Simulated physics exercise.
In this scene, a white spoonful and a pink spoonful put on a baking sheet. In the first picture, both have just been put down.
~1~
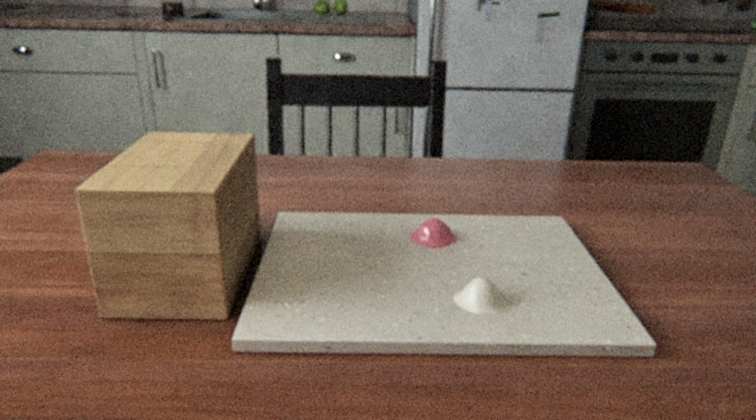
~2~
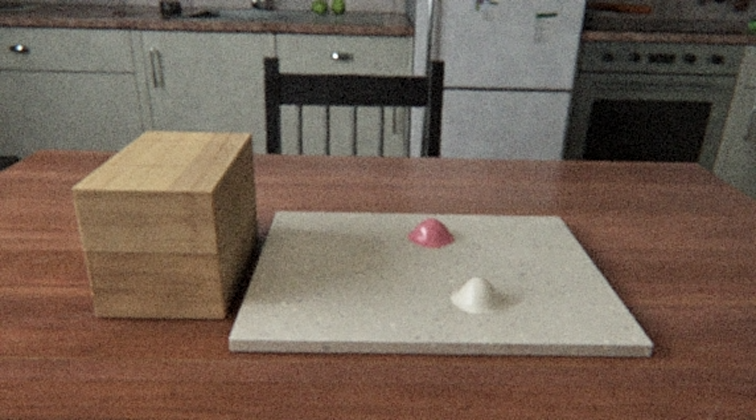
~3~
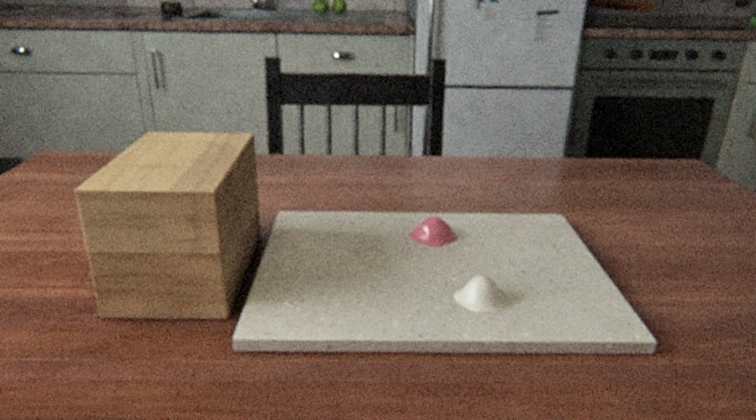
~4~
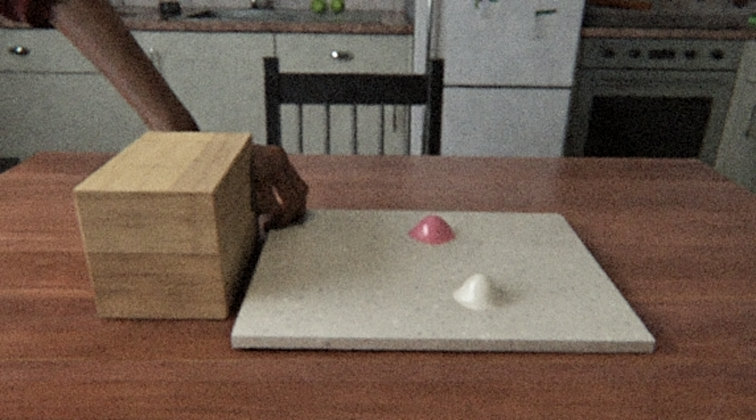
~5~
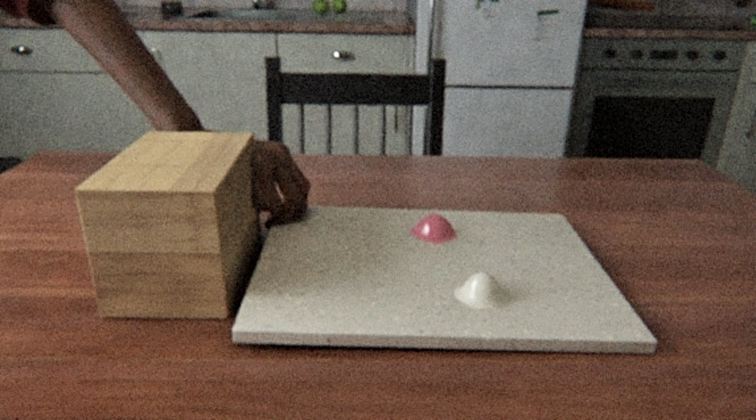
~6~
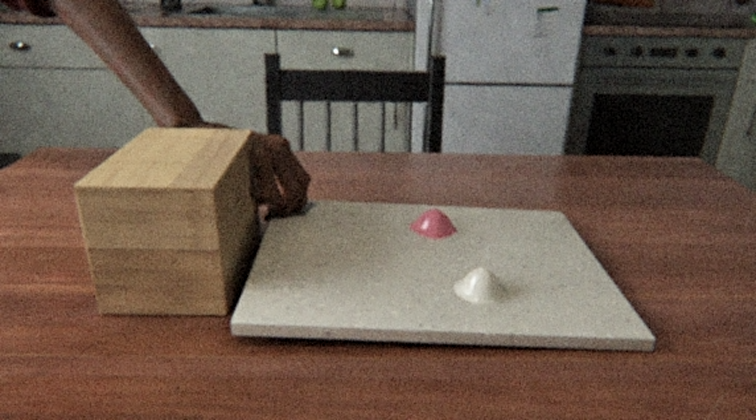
White and pink mounds sitting still on a pale board beside a wooden block as a hand slightly raises its left end.
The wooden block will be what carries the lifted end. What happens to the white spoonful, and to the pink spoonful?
Take the white spoonful first: It keeps its place; then the pink spoonful keeps its place.
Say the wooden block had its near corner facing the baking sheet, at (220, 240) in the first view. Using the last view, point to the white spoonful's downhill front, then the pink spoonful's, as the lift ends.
First (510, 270), next (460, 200).
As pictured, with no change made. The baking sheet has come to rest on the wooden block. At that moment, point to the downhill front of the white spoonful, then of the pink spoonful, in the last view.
First at (519, 250), then at (472, 187).
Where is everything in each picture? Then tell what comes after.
The baking sheet lies flat; white spoonful (482, 289) a tall heap; pink spoonful (434, 227) a tall heap; wooden block (155, 259), in the first picture.
They settle; white spoonful (479, 289) a tall heap; pink spoonful (431, 227) a tall heap, in the second picture.
At rest; white spoonful (482, 287) a tall heap; pink spoonful (434, 226) a tall heap, in the third picture.
A hand takes the end; white spoonful (481, 286) a tall heap; pink spoonful (433, 224) a tall heap, in the fourth picture.
The end is rising; white spoonful (482, 284) a tall heap; pink spoonful (435, 223) a tall heap, in the fifth picture.
The baking sheet slopes by about 2°; white spoonful (483, 280) a tall heap; pink spoonful (434, 218) a tall heap; wooden block (154, 255), in the sixth picture.
Next, slope about 23°; the white spoonful has not moved; the pink spoonful has not moved.
After that, the white spoonful has not moved; the pink spoonful has not moved.
Finally, slope about 23°; the white spoonful has not moved; the pink spoonful has not moved.
